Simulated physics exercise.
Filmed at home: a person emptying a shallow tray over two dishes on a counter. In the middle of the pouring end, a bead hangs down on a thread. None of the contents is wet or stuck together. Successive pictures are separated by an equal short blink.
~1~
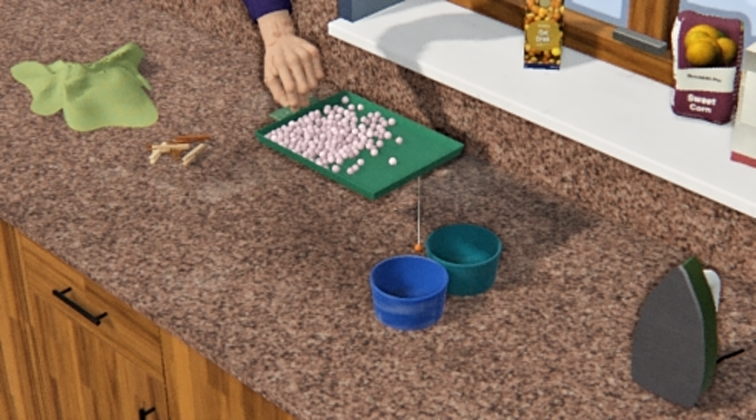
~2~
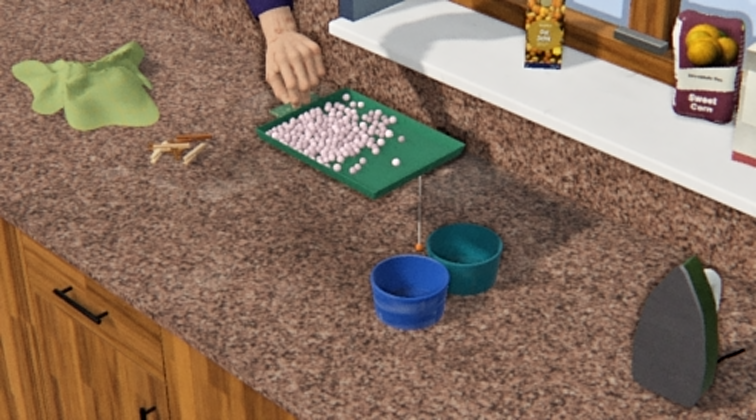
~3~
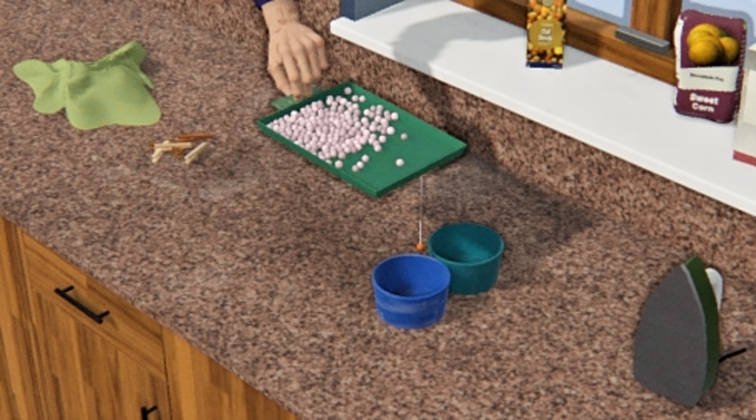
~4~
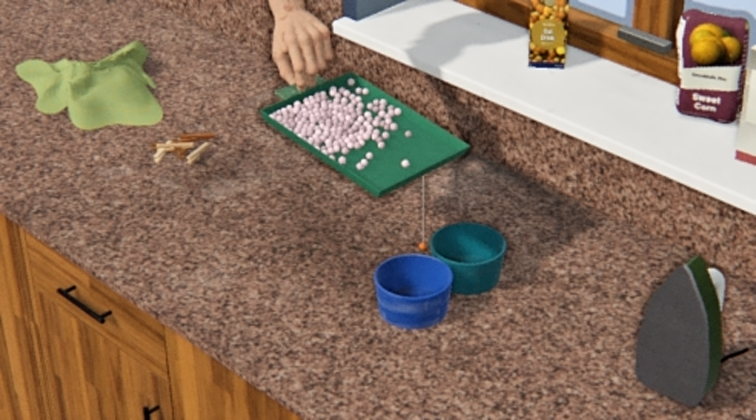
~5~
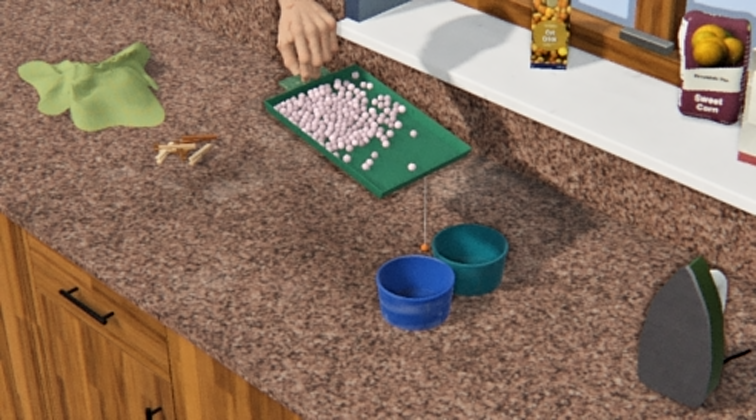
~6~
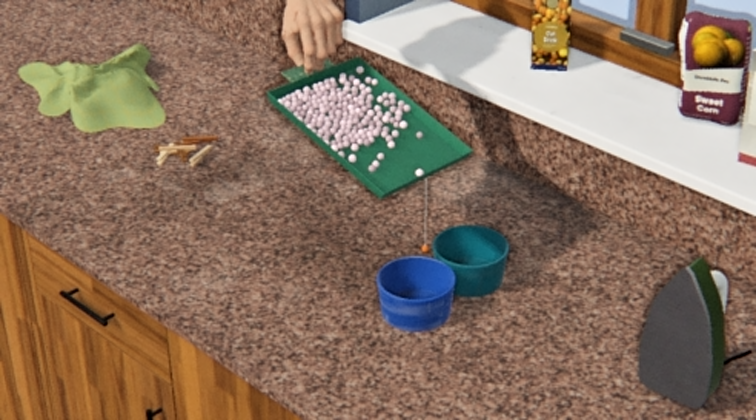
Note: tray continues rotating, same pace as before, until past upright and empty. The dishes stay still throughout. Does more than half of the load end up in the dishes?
Yes, most of the load will land in the dishes.
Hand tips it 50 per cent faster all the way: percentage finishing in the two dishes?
It would be some 40 in a hundred.
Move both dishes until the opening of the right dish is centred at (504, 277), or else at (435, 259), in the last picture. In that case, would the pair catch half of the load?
A minority, then a minority.
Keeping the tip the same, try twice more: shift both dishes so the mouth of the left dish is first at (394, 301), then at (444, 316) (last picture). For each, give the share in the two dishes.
In order: 50 percent and 10 percent.
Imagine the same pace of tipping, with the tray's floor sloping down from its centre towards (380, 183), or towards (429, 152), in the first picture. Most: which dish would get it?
On the first try it's the left-side dish, on the second the right-side dish.
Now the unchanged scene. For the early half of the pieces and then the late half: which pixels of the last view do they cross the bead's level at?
(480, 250) for the early half, (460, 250) for the late half.
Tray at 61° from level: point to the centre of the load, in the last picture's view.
Roughly at (452, 177).
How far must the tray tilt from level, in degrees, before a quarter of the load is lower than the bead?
About 60° of tilt.
Soon after the last picture, tray tipped steeply; about half on the tray; a small part in the left dish; a small part in the right dish; a small part outside both; about a quarter in the air.
A little later, tray tipped past a quarter turn; a small part in the left dish; about half in the right dish; about a quarter outside both; a small part in the air.
Later still, tray tipped past a quarter turn; a small part in the left dish; about half in the right dish; about a third outside both.
By the end, tray tipped past a quarter turn; a small part in the left dish; about half in the right dish; about a third outside both.
